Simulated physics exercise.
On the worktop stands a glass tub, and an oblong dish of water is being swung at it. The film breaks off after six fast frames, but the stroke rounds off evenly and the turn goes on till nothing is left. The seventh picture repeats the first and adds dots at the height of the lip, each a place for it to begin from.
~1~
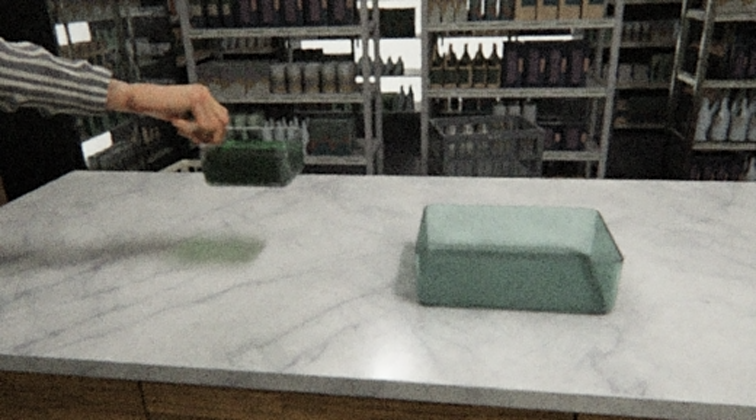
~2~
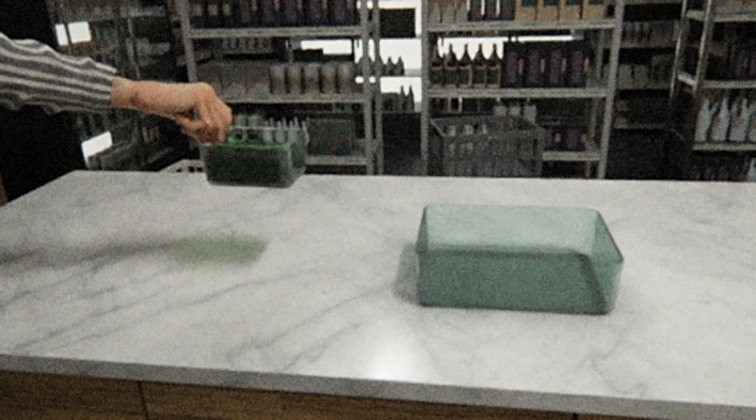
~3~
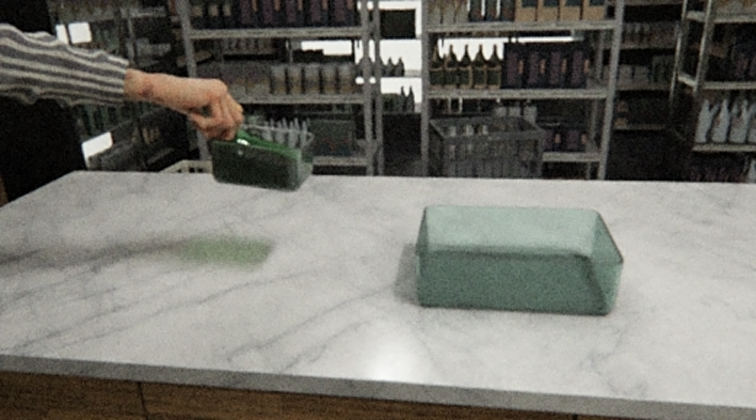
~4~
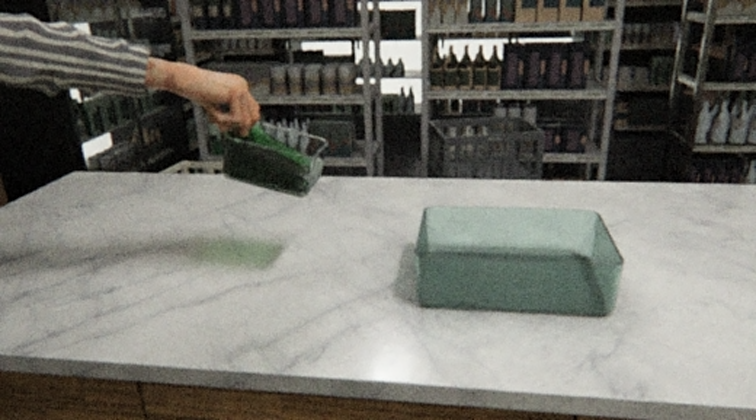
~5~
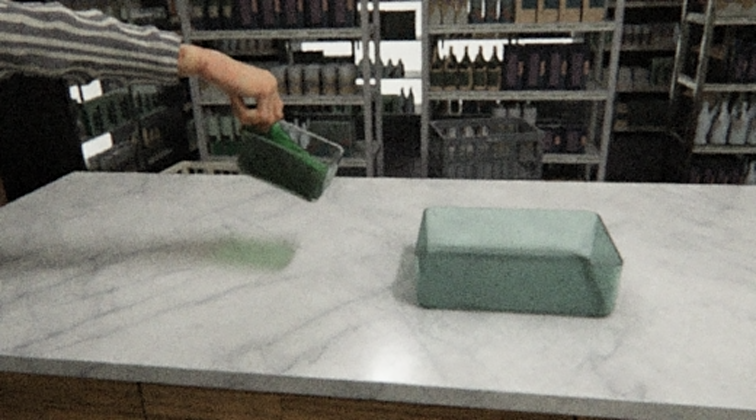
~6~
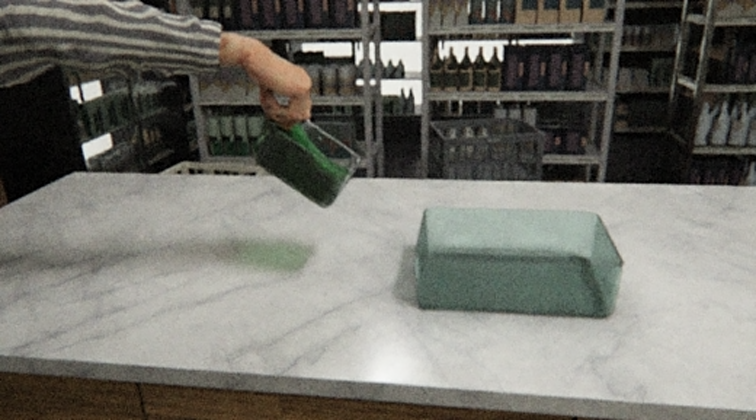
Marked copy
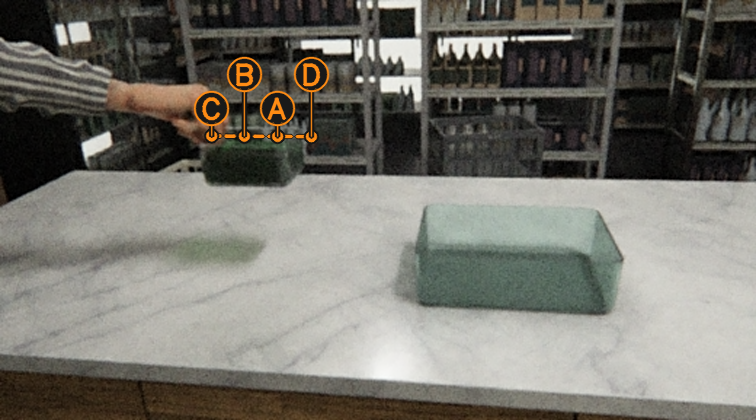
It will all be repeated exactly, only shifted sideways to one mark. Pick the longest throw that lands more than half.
I would pick place B.
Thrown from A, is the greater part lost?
No, that is safe.
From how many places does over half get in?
Three of them.
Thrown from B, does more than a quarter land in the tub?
Yes, it does.
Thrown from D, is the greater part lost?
No, that is safe.
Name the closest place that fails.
The answer is C.
On the marked copy, A at (277, 136); B at (244, 136); C at (211, 136); D at (311, 136).
With A, about 70 % lands in the tub, 13 % falls short and 17 % goes beside or beyond.
With B, about 71 % lands in the tub, 20 % falls short and 9 % goes beside or beyond.
With C, about 21 % lands in the tub, 72 % falls short and 7 % goes beside or beyond.
With D, about 71 % lands in the tub, 5 % falls short and 23 % goes beside or beyond.
